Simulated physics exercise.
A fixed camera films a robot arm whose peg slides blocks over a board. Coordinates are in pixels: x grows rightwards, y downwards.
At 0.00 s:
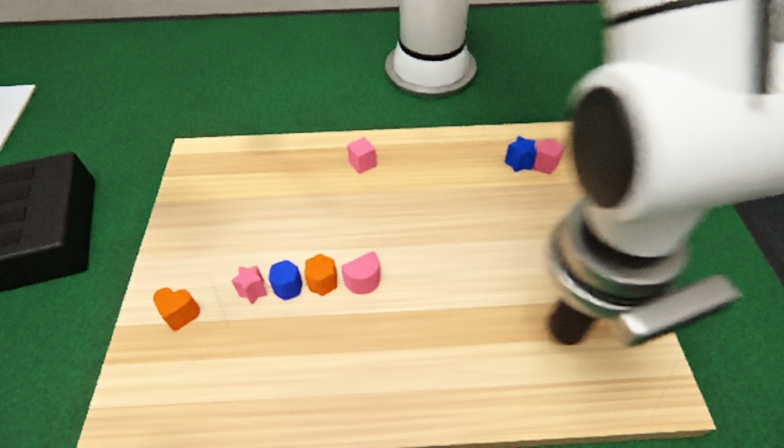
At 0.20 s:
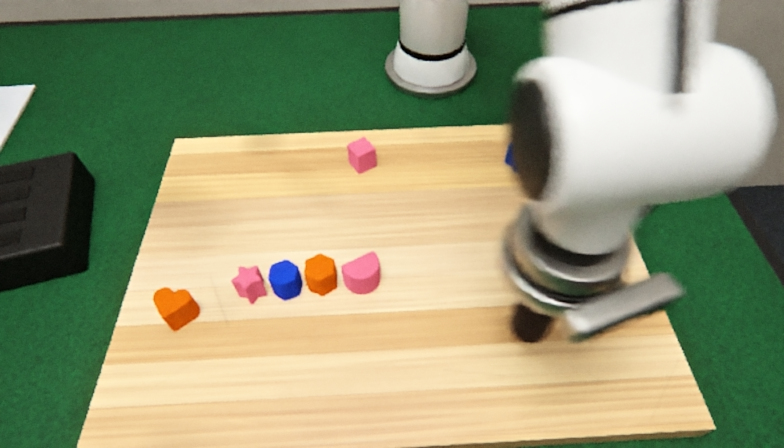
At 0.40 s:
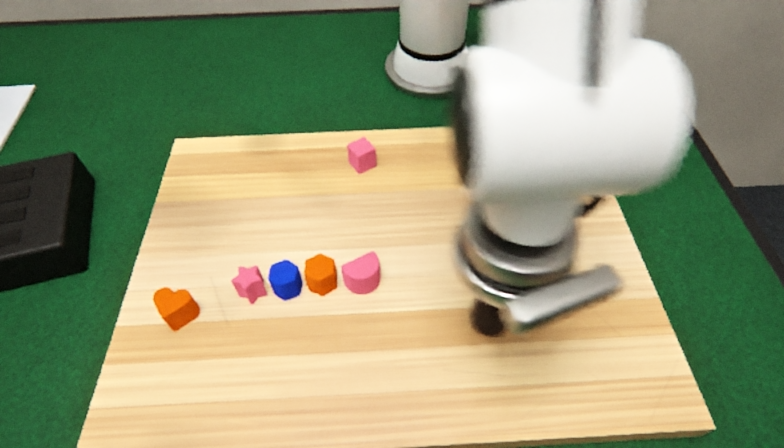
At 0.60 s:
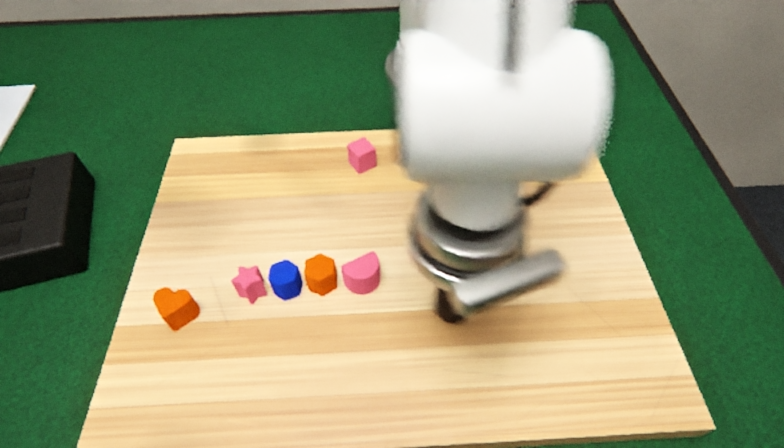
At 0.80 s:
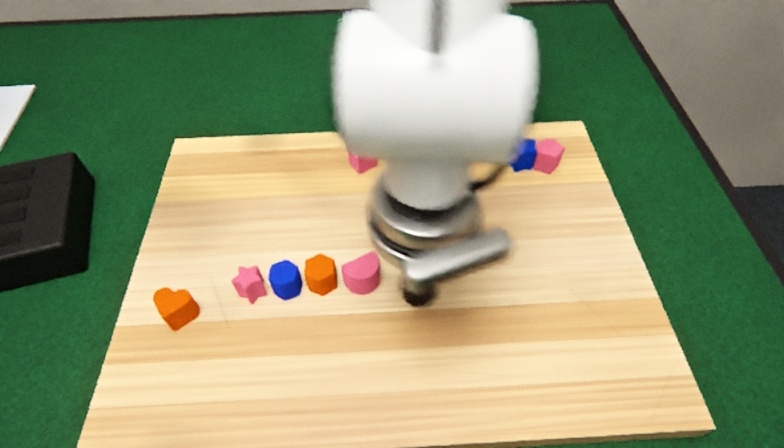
On a wooden board over green cloth, a white robot arm sweeps its peg leftward toward a still row of coloured blocks.
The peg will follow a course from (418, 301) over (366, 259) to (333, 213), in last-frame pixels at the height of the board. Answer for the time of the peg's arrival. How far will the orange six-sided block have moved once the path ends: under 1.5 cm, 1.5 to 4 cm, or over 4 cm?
Overall it shifts less than 1.5 cm.
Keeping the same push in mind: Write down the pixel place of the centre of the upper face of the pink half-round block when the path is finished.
Near (335, 256).
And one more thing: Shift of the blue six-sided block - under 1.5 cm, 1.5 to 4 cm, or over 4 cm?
The distance will be below 1.5 cm.
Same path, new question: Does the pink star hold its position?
Yes, I think so.
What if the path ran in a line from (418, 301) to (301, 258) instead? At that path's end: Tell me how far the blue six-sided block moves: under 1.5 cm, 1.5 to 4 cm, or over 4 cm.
Goes 1.5 to 4 cm.
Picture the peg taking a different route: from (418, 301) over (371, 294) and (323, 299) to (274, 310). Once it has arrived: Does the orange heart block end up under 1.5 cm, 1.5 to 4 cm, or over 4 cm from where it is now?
Once the path ends, it will sit under 1.5 cm from where it is now.
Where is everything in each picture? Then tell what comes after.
In the first frame, tip of the peg at (567, 328), middles of tops, pink star at (246, 276), blue six-sided block at (283, 272), orange six-sided block at (319, 266), pink square block at (361, 146), pink half-round block at (362, 266).
In the second frame, peg at (529, 326), nothing pushed.
In the third frame, peg at (490, 320), nothing pushed.
In the fourth frame, peg at (453, 307), nothing pushed.
In the fifth frame, peg at (419, 291), pink star at (246, 276), blue six-sided block at (283, 272), orange six-sided block at (319, 266), pink square block hidden, pink half-round block at (362, 266).
The first path, step by step. One third of the way, peg at (380, 263); orange six-sided block at (314, 268), turned 15° clockwise; pink half-round block at (347, 261), turned 35° anticlockwise.
Two thirds of the way, peg at (351, 232); blue six-sided block at (280, 273); orange six-sided block at (311, 270), turned 15° clockwise; pink half-round block at (335, 256), turned 95° anticlockwise.
At the end, peg at (331, 202); pink star unmoved; blue six-sided block at (280, 273); orange six-sided block at (311, 270), turned 15° clockwise; pink square block unmoved; pink half-round block at (335, 256), turned 95° anticlockwise.
